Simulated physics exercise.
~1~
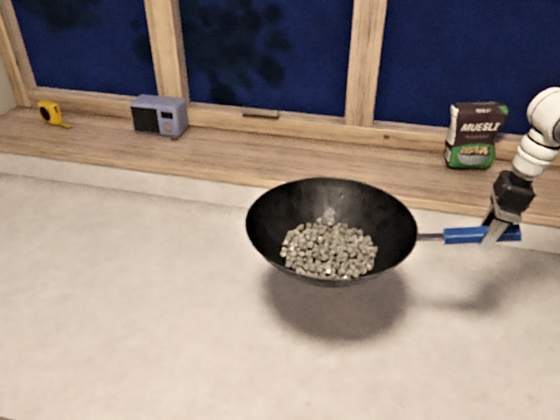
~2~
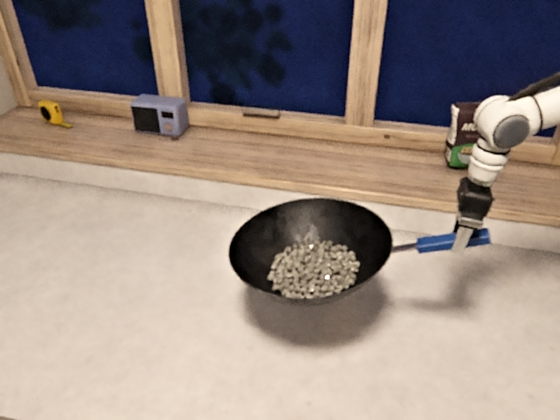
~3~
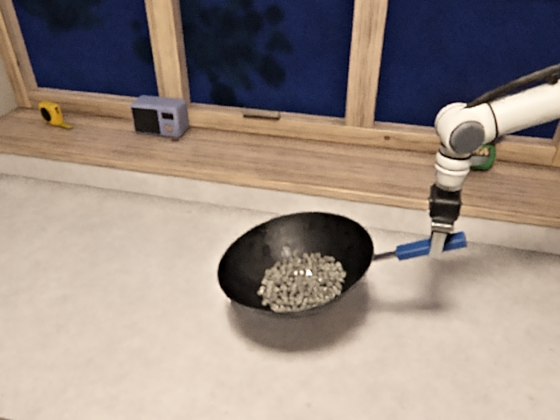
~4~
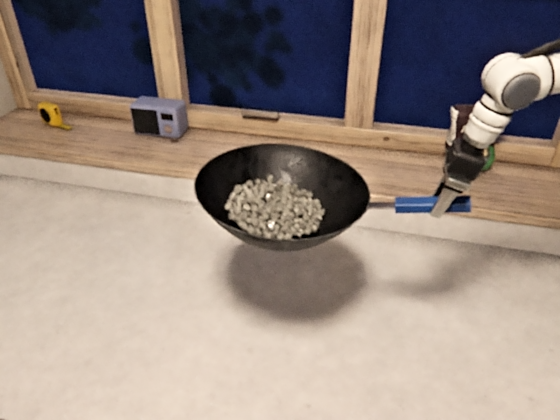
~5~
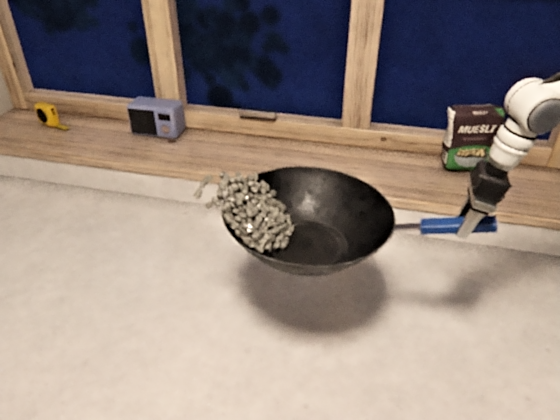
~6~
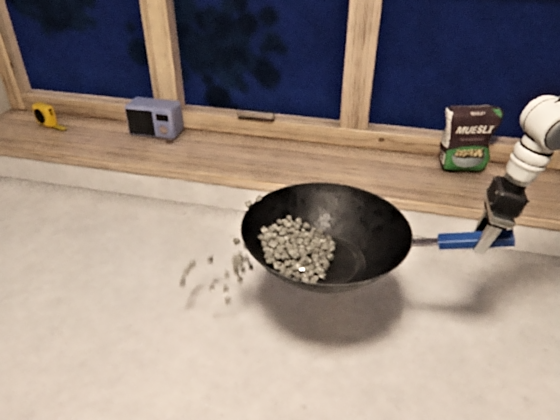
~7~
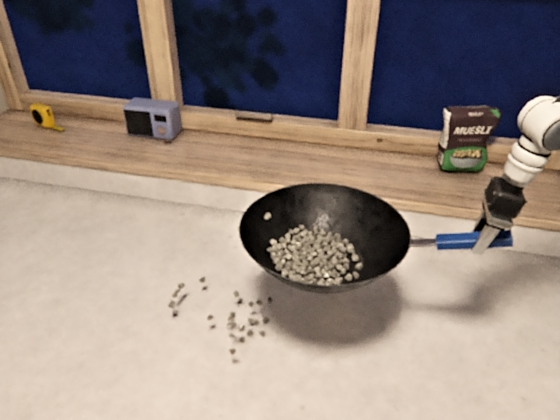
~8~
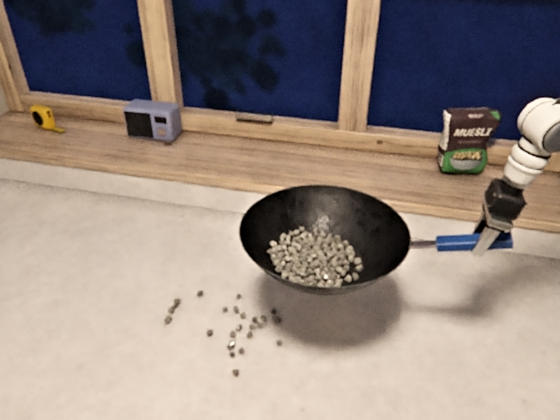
A robot arm gripping a black wok of small grey pebbles by its blue handle moved it left, lifted it, then jerked it back right, so some pebbles spilled over the left rim and scattered on the pale counter while most stayed inside.
